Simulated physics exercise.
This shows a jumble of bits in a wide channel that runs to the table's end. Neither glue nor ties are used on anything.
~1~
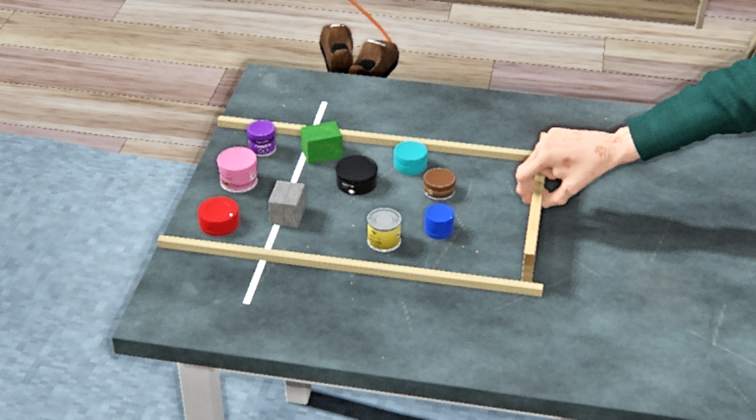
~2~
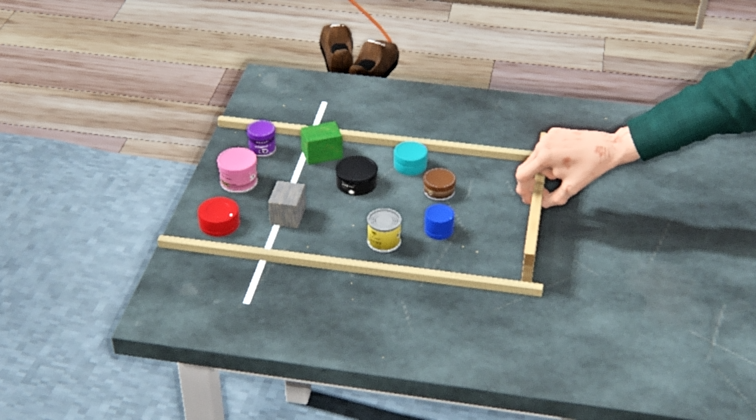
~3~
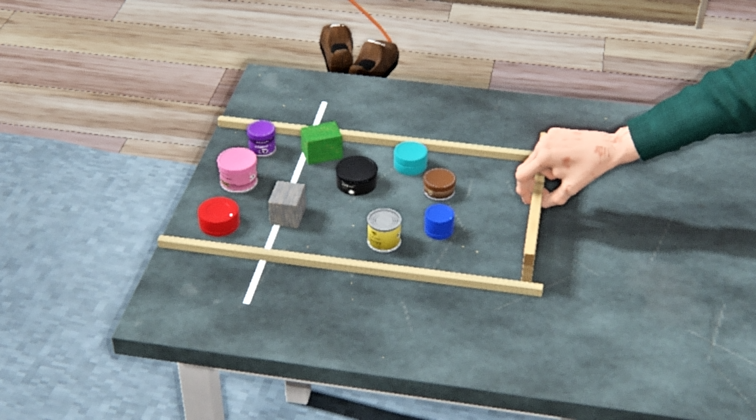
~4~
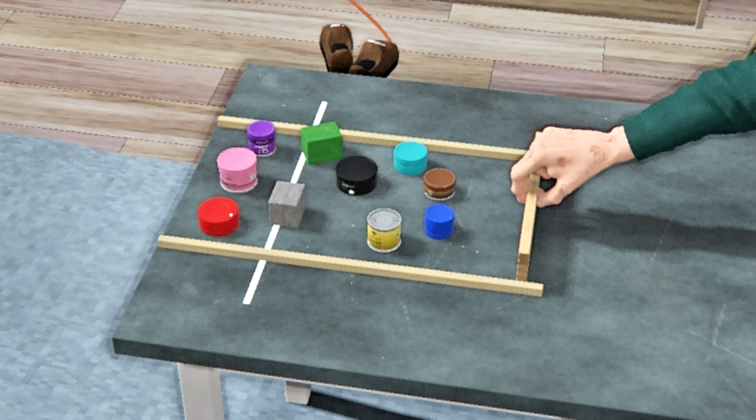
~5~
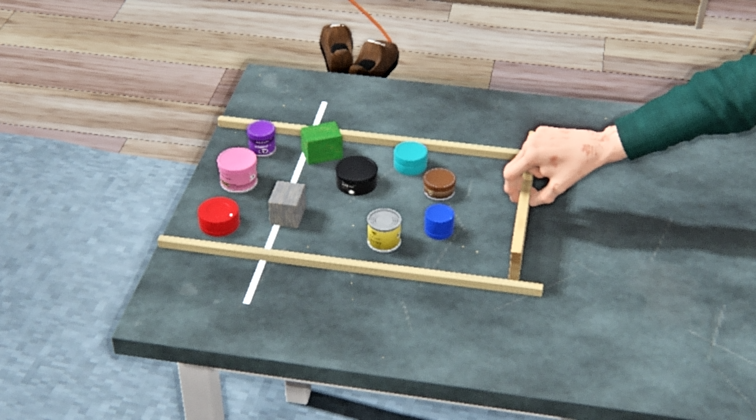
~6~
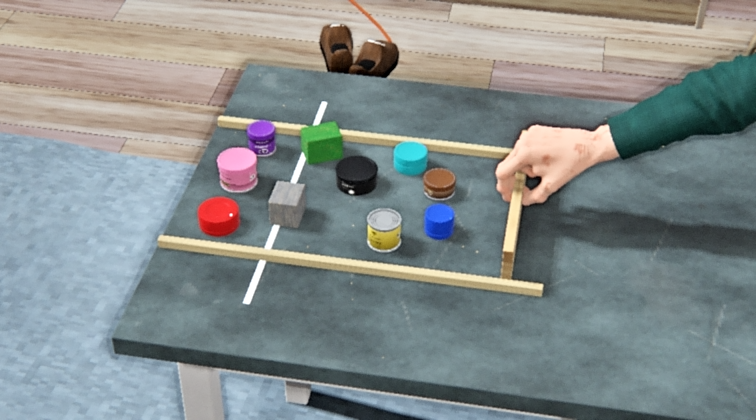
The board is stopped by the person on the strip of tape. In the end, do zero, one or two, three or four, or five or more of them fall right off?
Mind you, the pieces that take the plunge come to zero.
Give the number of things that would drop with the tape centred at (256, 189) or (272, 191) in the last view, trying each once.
Counts: 2, 0.
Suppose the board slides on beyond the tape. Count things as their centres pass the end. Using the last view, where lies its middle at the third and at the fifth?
The middle is near (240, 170) first and near (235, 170) after.
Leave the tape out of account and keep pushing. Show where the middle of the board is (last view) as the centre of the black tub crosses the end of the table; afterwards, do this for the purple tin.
Black tub: (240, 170); purple tin: (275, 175).
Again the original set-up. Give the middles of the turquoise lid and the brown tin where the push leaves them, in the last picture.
The turquoise lid comes to rest close to (289, 146), while the brown tin rests close to (282, 166).
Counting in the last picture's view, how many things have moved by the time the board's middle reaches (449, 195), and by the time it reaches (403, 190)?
First 2, after that 5.
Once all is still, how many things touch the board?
It's 4 of them.
Soon after, none off yet; red lid at rest near (219, 217); pink pot at rest near (238, 171); purple tin at rest near (262, 139).
At rest, the number that fall off is zero.
